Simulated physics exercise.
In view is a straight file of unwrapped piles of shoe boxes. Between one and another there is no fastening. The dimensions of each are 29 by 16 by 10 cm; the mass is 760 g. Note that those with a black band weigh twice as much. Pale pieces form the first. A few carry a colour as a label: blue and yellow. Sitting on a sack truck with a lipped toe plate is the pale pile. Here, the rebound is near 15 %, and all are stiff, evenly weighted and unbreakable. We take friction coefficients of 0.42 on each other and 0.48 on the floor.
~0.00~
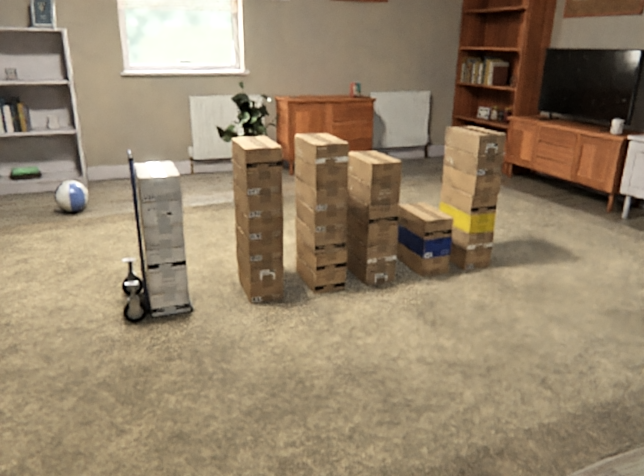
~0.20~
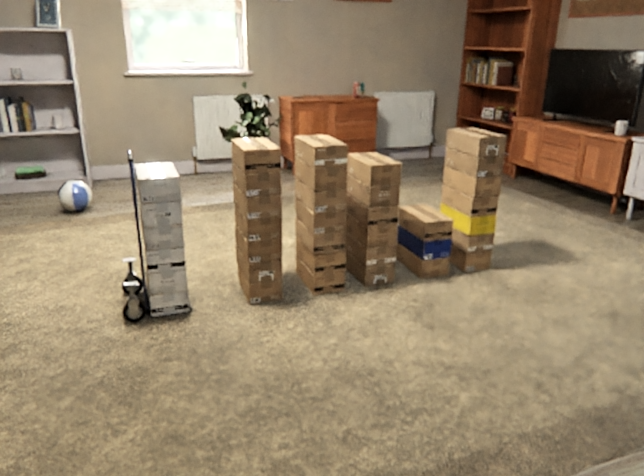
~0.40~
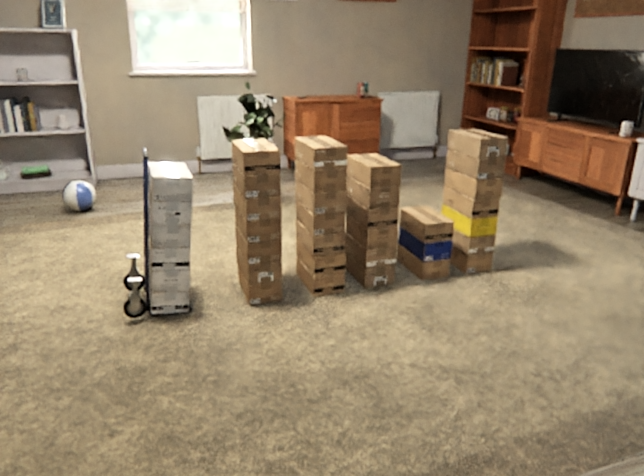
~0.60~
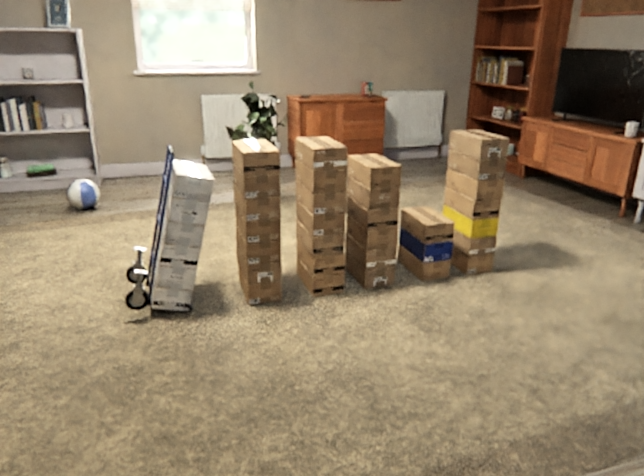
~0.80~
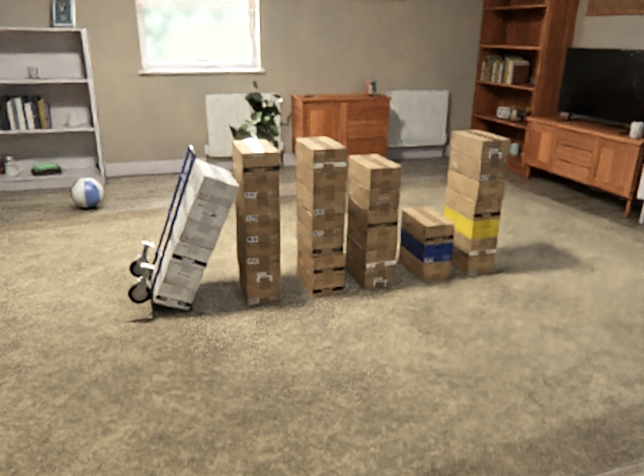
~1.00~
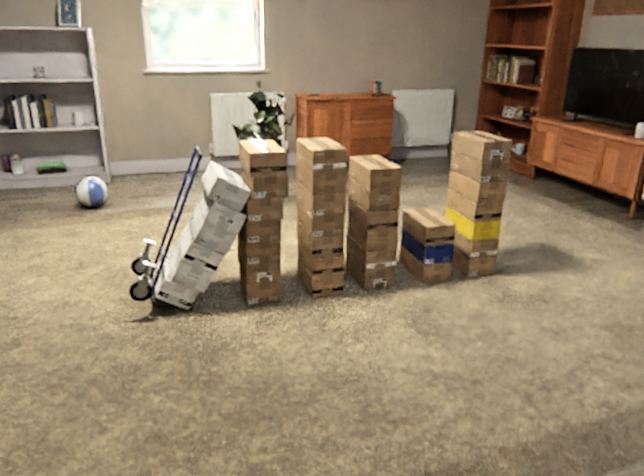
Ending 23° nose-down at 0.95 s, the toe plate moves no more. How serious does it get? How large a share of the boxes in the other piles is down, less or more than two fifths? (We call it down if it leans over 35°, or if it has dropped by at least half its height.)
You'll see in excess of two fifths go down.
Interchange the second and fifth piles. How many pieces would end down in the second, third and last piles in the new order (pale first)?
Down per pile: Second 0, third 0, last 0.
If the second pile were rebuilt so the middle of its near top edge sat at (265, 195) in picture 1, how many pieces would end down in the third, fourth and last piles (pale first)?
Third 7, fourth 6, last 6.
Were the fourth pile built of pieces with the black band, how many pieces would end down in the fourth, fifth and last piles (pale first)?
In that case the fourth pile has 0 down, the fifth 0, the last 0.
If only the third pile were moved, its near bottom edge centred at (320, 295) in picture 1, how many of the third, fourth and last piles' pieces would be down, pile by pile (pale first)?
Third 0, fourth 0, last 0 down.
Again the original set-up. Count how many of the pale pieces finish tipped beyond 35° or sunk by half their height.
Count: 5.
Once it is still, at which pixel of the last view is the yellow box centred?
I'd point at about (532, 243).
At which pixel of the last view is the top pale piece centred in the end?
Around (284, 229).
By 2.26 s, 6 of the pale pile down; none of the 30 other boxes down, 14 disturbed.
By 3.04 s, 6 of the pale pile down; 15 of the 30 other boxes down.
By 3.86 s, 5 of the pale pile down; 25 of the 30 other boxes down; yellow box tilted 68°, 14 cm lower; blue box tilted 23°.
When it is over (4.7 s), 5 of the pale pile down; 26 of the 30 other boxes down; yellow box on its side; blue box tilted 28°. That is 87 per cent. In pixels of the last frame, middles, yellow box near (532, 242), blue box near (451, 244).
